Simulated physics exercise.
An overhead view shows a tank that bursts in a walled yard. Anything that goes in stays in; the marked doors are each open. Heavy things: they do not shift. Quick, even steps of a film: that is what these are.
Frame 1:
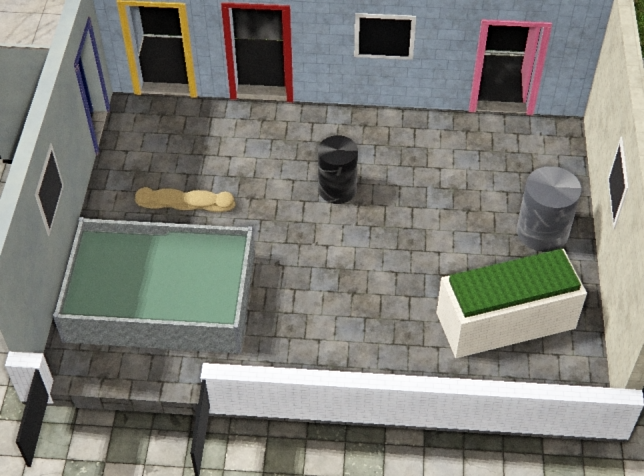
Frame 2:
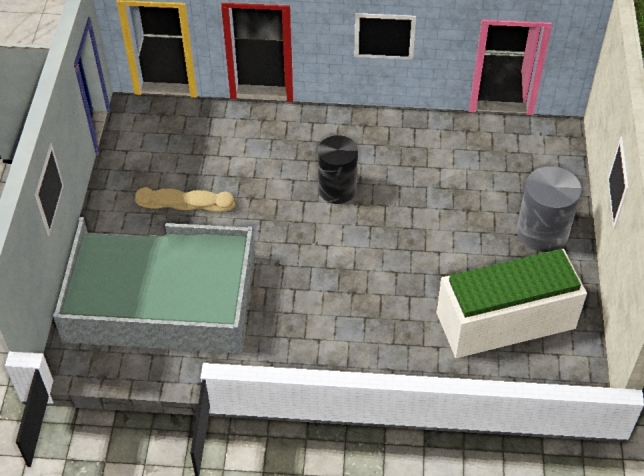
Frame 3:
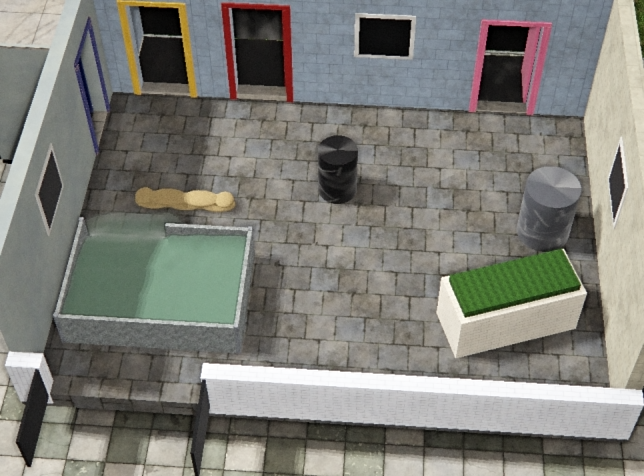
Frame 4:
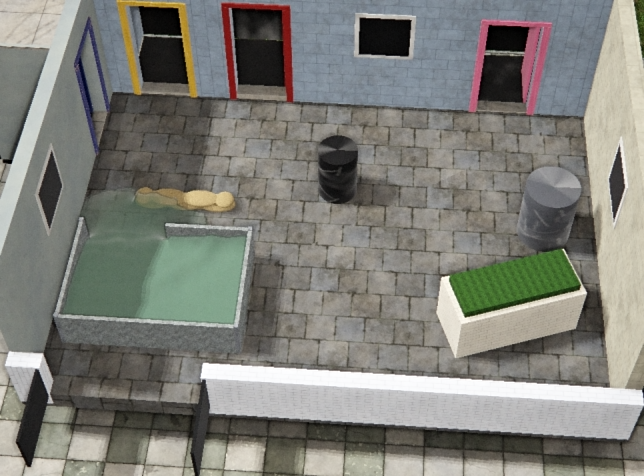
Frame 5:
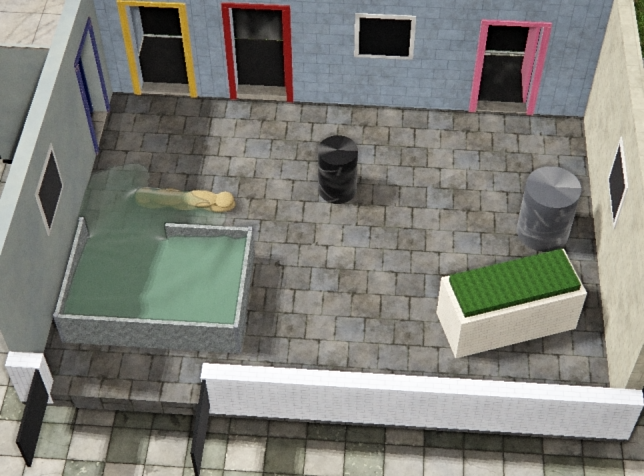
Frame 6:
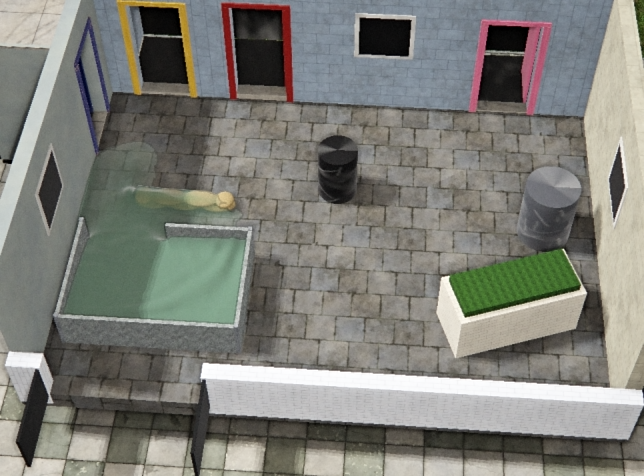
The clip opens on a walled yard seen from above, with still green water in a tank at left. A gap appears in the tank's far wall, and water pours through it, spreading across the paving and around a tan, lumpy object while the barrels and grass-topped block stay put.
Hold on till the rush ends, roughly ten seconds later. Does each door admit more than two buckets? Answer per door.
The blue door: It does; the yellow door: It does; the pink door: It does not; the red door: It does not.
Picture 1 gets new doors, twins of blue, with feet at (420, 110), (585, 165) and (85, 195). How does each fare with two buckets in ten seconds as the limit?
Result, in listed order - doesn't reach the limit, gets past the limit, gets past the limit.
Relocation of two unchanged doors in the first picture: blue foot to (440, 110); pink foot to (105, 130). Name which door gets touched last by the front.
The blue-painted one.
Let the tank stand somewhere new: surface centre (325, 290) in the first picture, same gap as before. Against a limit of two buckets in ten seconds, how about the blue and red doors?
Lab note - blue tops the mark, red tops the mark.
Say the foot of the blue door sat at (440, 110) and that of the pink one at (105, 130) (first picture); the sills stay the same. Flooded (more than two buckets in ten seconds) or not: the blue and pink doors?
One by one: The blue one takes less, the pink one floods.
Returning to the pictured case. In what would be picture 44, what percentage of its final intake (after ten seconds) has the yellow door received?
It should be near 90 percent of the ten-second total.
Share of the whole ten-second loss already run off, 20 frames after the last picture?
About 45 per cent.
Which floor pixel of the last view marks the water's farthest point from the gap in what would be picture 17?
Somewhere about (397, 236).
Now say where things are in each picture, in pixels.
In the first picture, still water in the tank at (157, 274).
In the second picture, water pours out on the tank's far side and has run to a hidden place.
In the third picture, water pours out on the tank's far side and has run to a hidden place.
In the fourth picture, water pours out on the tank's far side and has run to (198, 213).
In the fifth picture, the front is at (125, 167), out from the gap on the tank's far side.
In the sixth picture, water pours out on the tank's far side and has run to (141, 145).
A moment on, water covers 20 % of the floor; the blue door under two buckets in, the yellow door wet at the sill, nothing in, the pink door not reached, the red door not reached.
Next, water covers 30 % of the floor; the blue door over two buckets in, the yellow door over two buckets in, the pink door not reached, the red door not reached.
Then, water covers 45 % of the floor; the blue door over two buckets in, the yellow door far over two buckets in, the pink door not reached, the red door wet at the sill, nothing in.
Later, water covers 75 % of the floor; the blue door far over two buckets in, the yellow door far over two buckets in, the pink door wet at the sill, nothing in, the red door wet at the sill, nothing in.
In the end, water covers 85 % of the floor; the blue door far over two buckets in, the yellow door far over two buckets in, the pink door under two buckets in, the red door wet at the sill, nothing in.
